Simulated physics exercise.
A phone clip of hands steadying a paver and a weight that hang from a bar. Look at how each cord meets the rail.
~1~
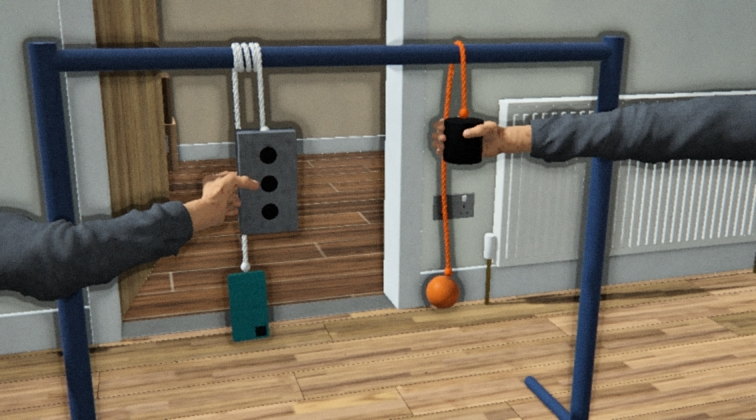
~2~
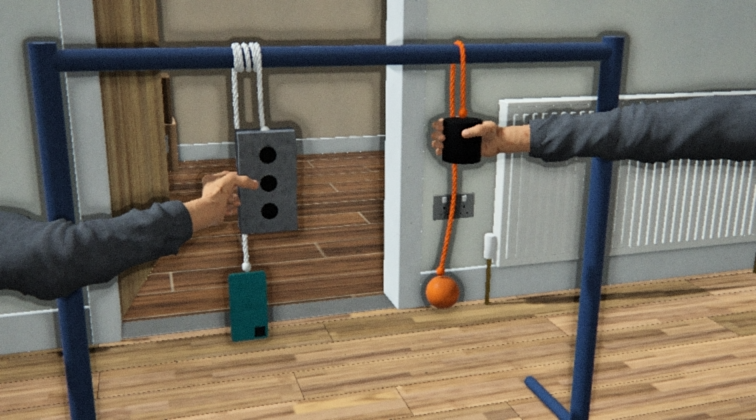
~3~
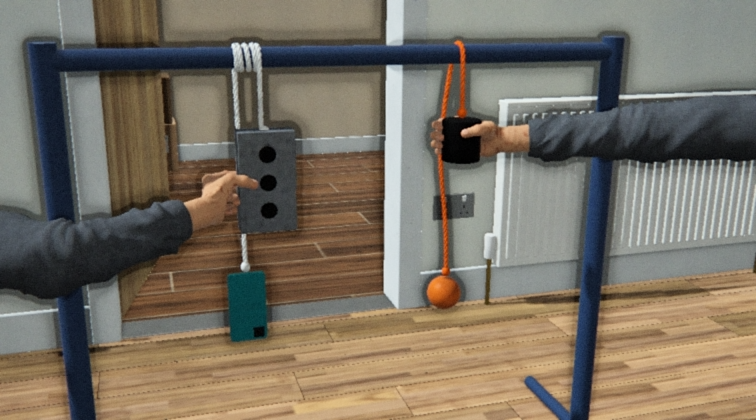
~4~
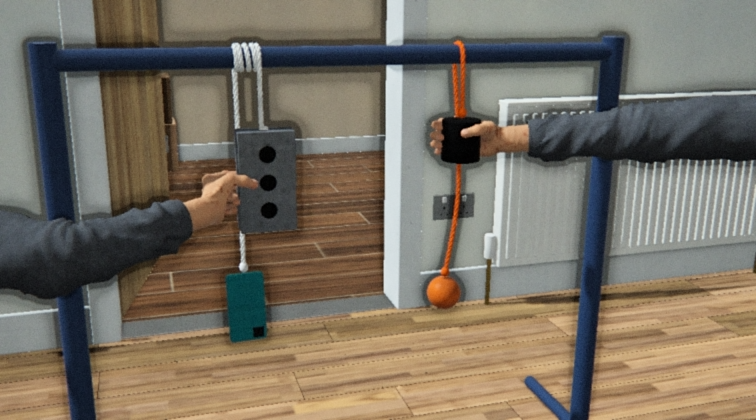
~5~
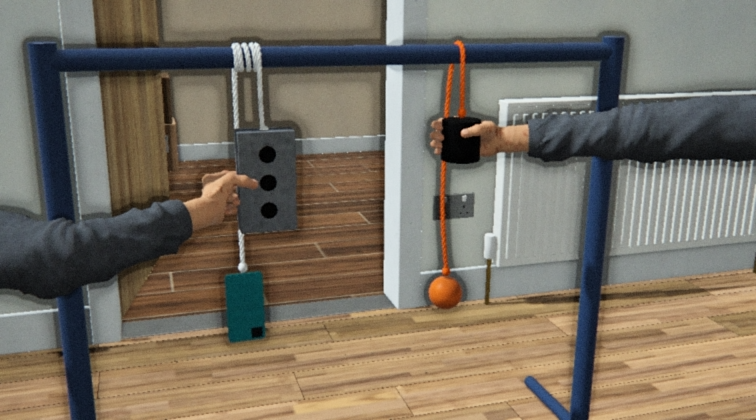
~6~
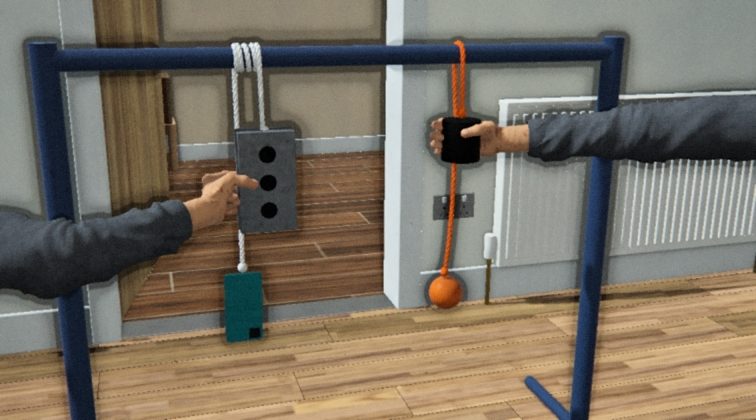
The clip opens on a blue rail with a white cord wound round it at left, a hand touching a grey block above a teal object, and an orange cord laid over it at right, a hand gripping something black. Both hands stay put, and the orange cord shifts slightly, its ball barely moving.
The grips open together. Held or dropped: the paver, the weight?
Outcome: The paver keeps its height and the weight runs down to the floor.
Then, 0.40 s past the final frame, paver still up near (263, 186); weight dropping near (454, 298).
Then, 0.74 s past the final frame, paver still up near (262, 187); weight on the floor.
When it is over, paver still up near (261, 187); weight on the floor. The paver stays hanging and the weight drops.
